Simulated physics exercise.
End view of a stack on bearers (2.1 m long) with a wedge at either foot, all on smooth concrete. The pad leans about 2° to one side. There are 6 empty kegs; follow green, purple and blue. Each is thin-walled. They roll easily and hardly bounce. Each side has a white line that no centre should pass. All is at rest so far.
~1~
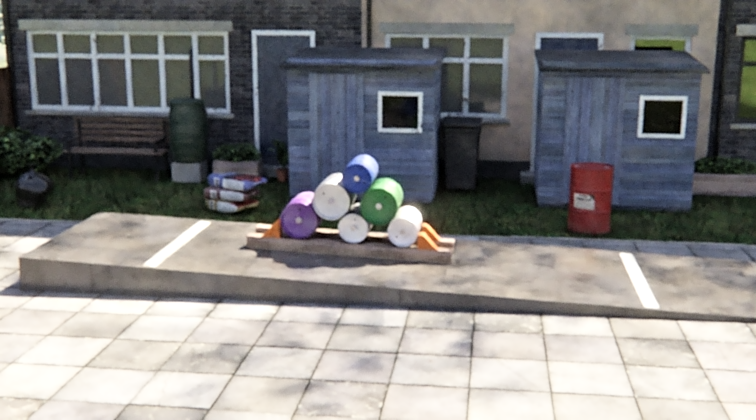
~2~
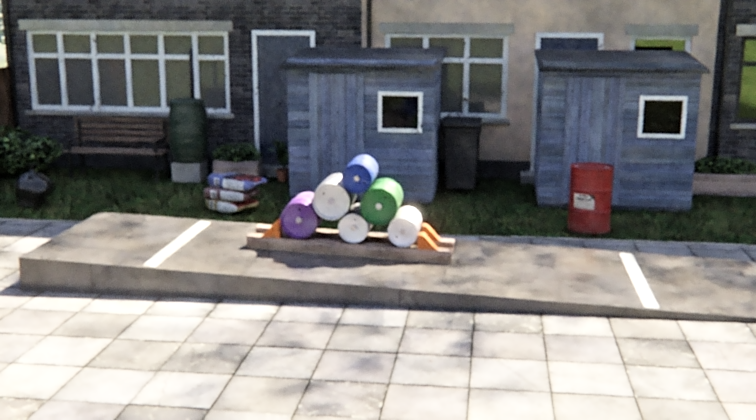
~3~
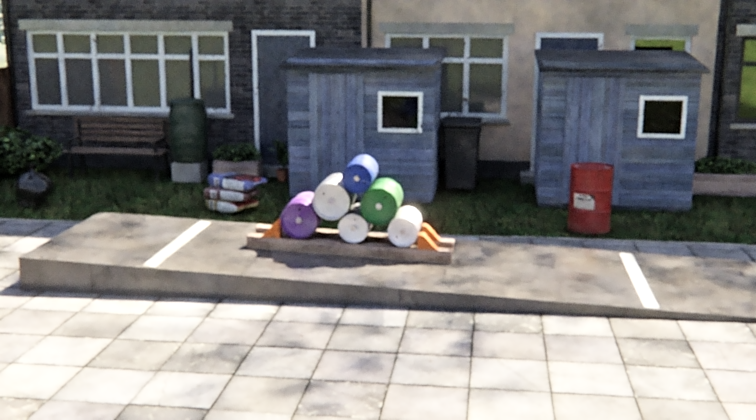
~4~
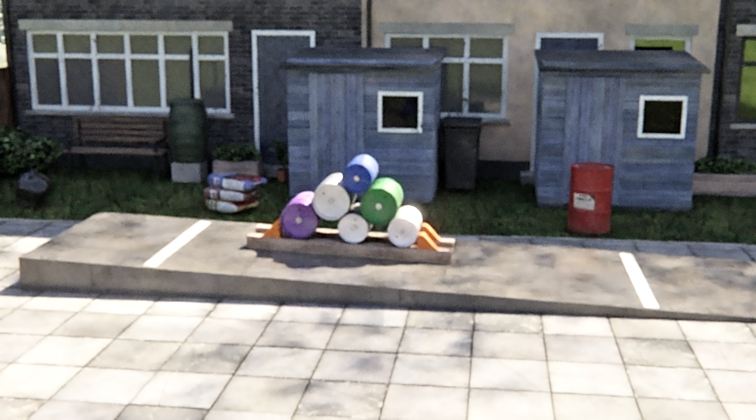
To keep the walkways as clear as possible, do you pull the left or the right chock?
Choose the left-hand chock; it costs 1 where the other costs 6.
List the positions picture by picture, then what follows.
The first frame shows green (379, 206), purple (299, 221), blue (356, 179); the pad slopes 2° down to the right; 3 of the 6 form the bottom row; all still.
The second frame shows green (379, 206), purple (299, 221), blue (356, 179); at rest.
The third frame shows green (379, 206), purple (299, 221), blue (356, 179); both chocks in; lines at (178, 243) and (638, 279); at rest.
The fourth frame shows green (379, 206), purple (299, 221), blue (356, 179); nothing moves.
If it is the left, after 1.6 s, green is up on others, 80 cm from the bearers' right end; purple is on the bearers, 5 cm from the bearers' left end, rolling left; blue is up on others, 95 cm from the bearers' left end; 0 of 6 have crossed.
If it is the left, in the end, green is on the bearers, 85 cm from the bearers' right end; purple is back inside the left line after crossing it; blue is on the bearers, 60 cm from the bearers' left end; 1 of 6 has crossed.
If it is the right, after 3.6 s, green is past the right line; purple is on the bearers, 90 cm from the bearers' left end, rolling right; blue is off the bearers, 125 cm short of the right line, rolling right; 2 of 6 have crossed.
If it is the right, in the end, green is past the right line; purple is past the right line; blue is past the right line; 6 of 6 have crossed.
